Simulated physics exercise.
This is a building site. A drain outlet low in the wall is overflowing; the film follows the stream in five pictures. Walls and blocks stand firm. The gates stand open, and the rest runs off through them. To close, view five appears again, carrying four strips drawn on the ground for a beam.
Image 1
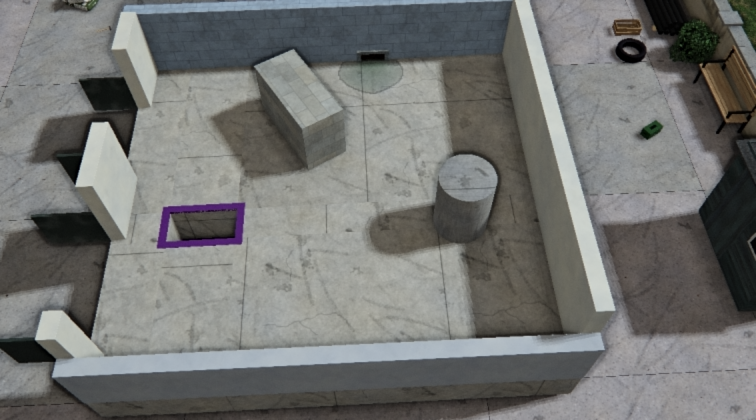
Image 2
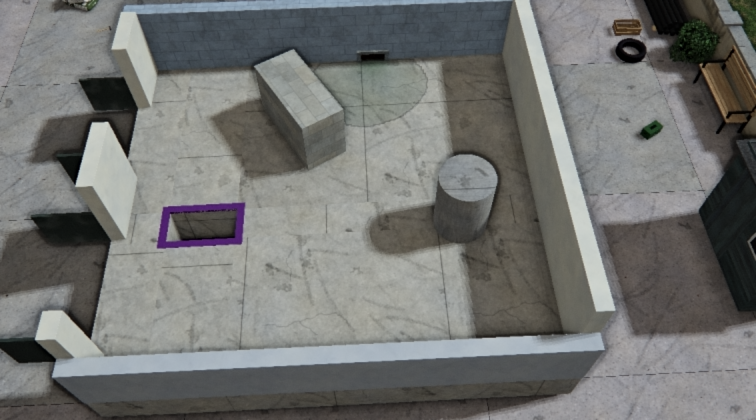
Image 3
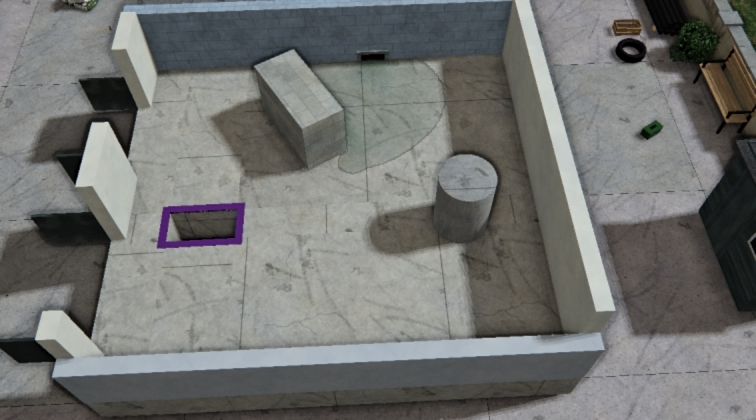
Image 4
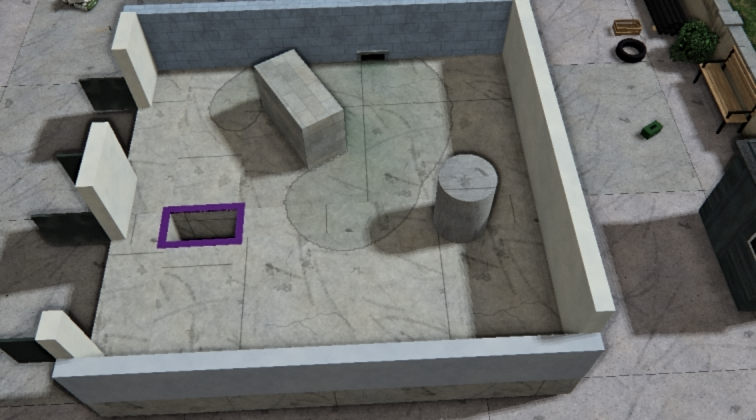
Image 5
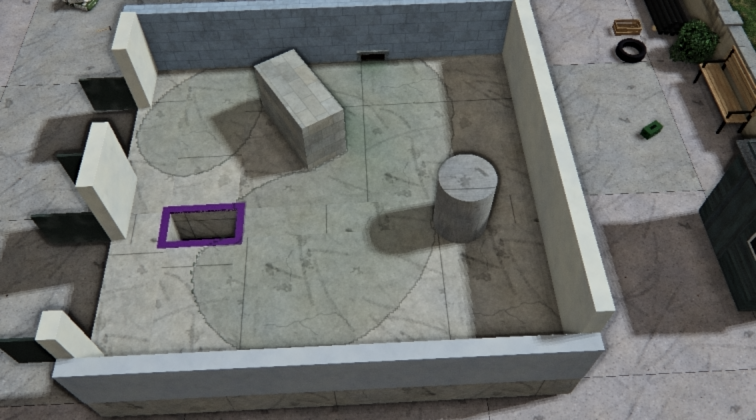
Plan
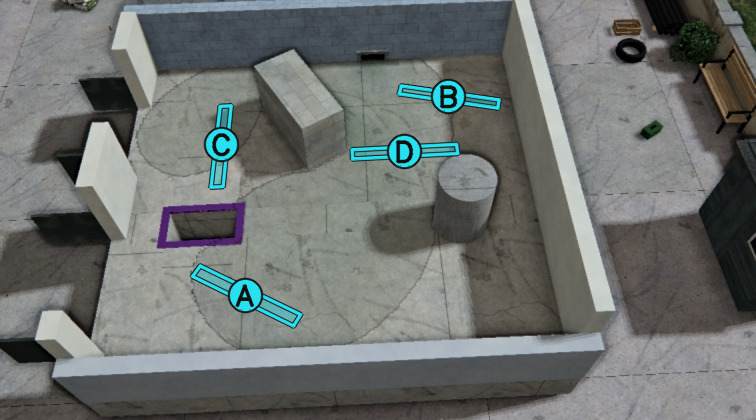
A walled yard on a building site, paved in pale slabs, is seen from high above by a still camera. A grey block stands near the blue-grey back wall, a grey cylinder to the right, a purple-rimmed pit at left, and open gates along the left side. Clear water spreads from a dark outlet in the back wall, passes around the block, and covers much of the floor, the pit still dry.
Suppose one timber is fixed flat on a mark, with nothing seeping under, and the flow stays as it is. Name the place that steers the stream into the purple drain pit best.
A beats the others.
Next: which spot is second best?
It is C.
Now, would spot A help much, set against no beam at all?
Yes, by a good deal.
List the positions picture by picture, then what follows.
Outfall at (373, 56); purple drain pit at (202, 225); open gate at (116, 294); open gate at (145, 141); water covers 2 % of the ground and shows as far out as (366, 87); purple drain pit still dry.
Water covers 7 % of the ground and shows as far out as (364, 122); purple drain pit still dry.
Water covers 13 % of the ground and shows as far out as (341, 161); purple drain pit still dry.
Water covers 24 % of the ground and shows as far out as (332, 240); purple drain pit still dry.
Water covers 45 % of the ground and shows as far out as (258, 326); purple drain pit still dry.
On the marked copy, A from (196, 271) to (297, 320); B from (400, 89) to (498, 103); C from (217, 186) to (225, 106); D from (352, 154) to (457, 148).
With A, about 29 % of the stream runs into the purple drain pit, about 71 % out by the gates.
With B, about 7 % of the stream runs into the purple drain pit, about 93 % out by the gates.
With C, about 14 % of the stream runs into the purple drain pit, about 86 % out by the gates.
With D, about 8 % of the stream runs into the purple drain pit, about 90 % out by the gates.
